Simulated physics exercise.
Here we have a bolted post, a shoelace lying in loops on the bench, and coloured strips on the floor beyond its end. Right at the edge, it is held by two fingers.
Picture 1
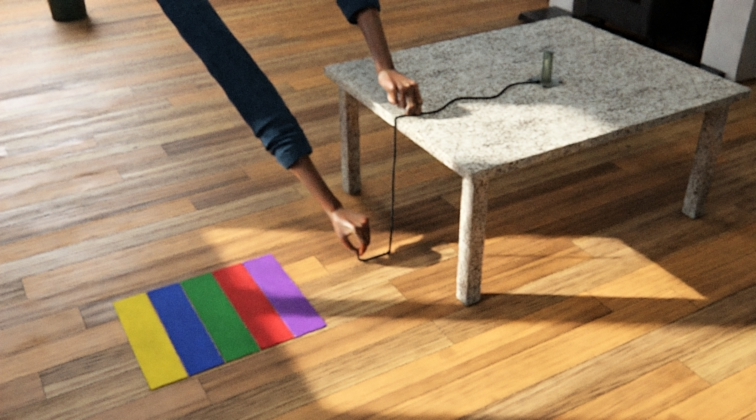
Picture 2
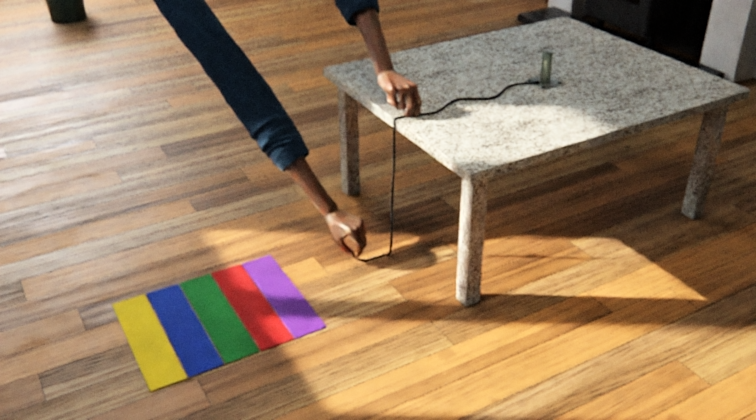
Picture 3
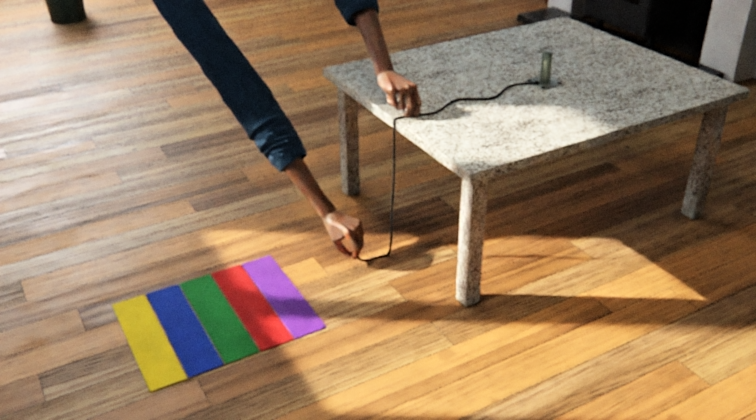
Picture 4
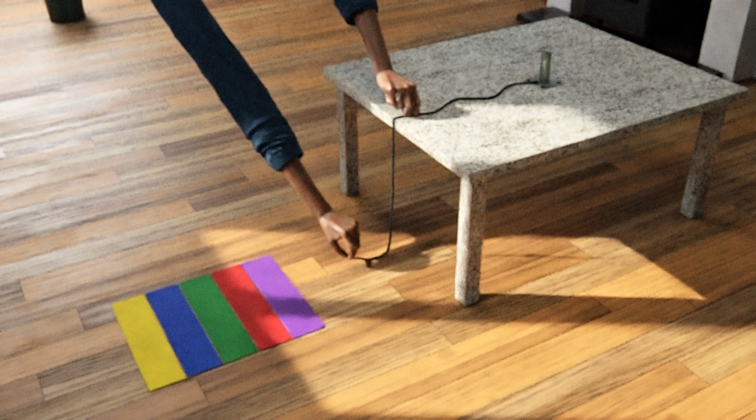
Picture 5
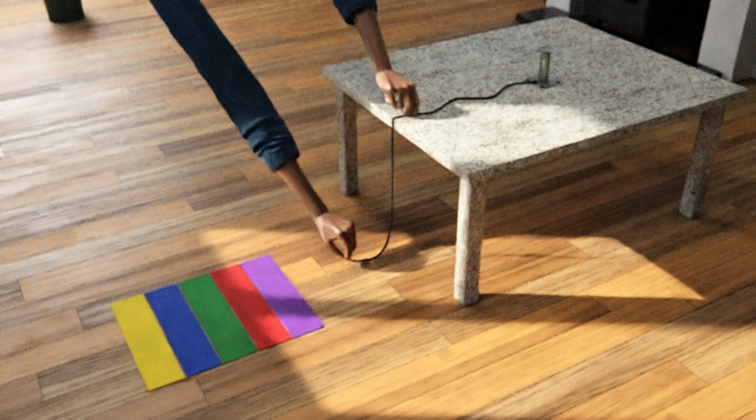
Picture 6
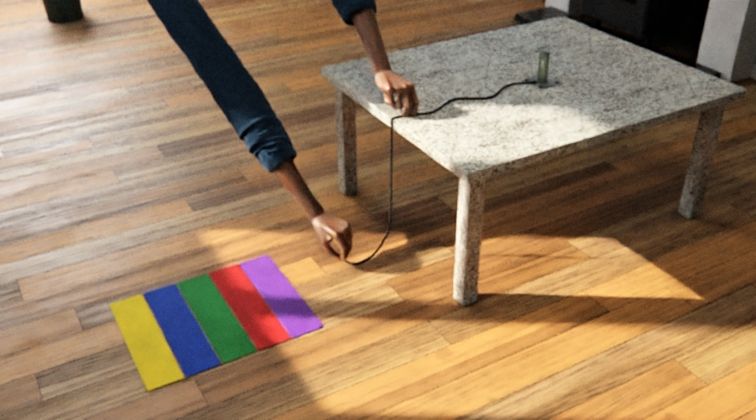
At the start, one hand pins a dark cord at the edge of a speckled table while another holds its hanging end low, near five coloured strips on the floor. The lower hand then draws the end slightly left, toward the strips, and the cord's hanging part bends into a soft curve.
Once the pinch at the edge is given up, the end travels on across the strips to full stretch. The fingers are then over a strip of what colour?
A red strip.
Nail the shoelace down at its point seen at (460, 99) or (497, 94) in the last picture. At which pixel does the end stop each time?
In order: Close to (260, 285) and close to (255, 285).
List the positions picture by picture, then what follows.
End (359, 252); purple (301, 317); red (268, 328); green (234, 340); blue (198, 353); yellow (162, 366), in the first picture.
End (354, 255); shoelace through (513, 85) (476, 99) (431, 114) (394, 142) (392, 195) (391, 247), in the second picture.
End (352, 256), in the third picture.
End (348, 256); shoelace through (512, 85) (475, 99) (430, 113) (393, 141) (393, 194) (388, 247), in the fourth picture.
End (344, 257), in the fifth picture.
End (340, 258); shoelace through (510, 85) (473, 99) (428, 113) (392, 141) (391, 194) (380, 247), in the sixth picture.
A little later, end near (295, 273); short of the strips.
Next, end near (265, 283); over purple.
When it is tight, end near (248, 288); over red. It gets as far as the red strip.
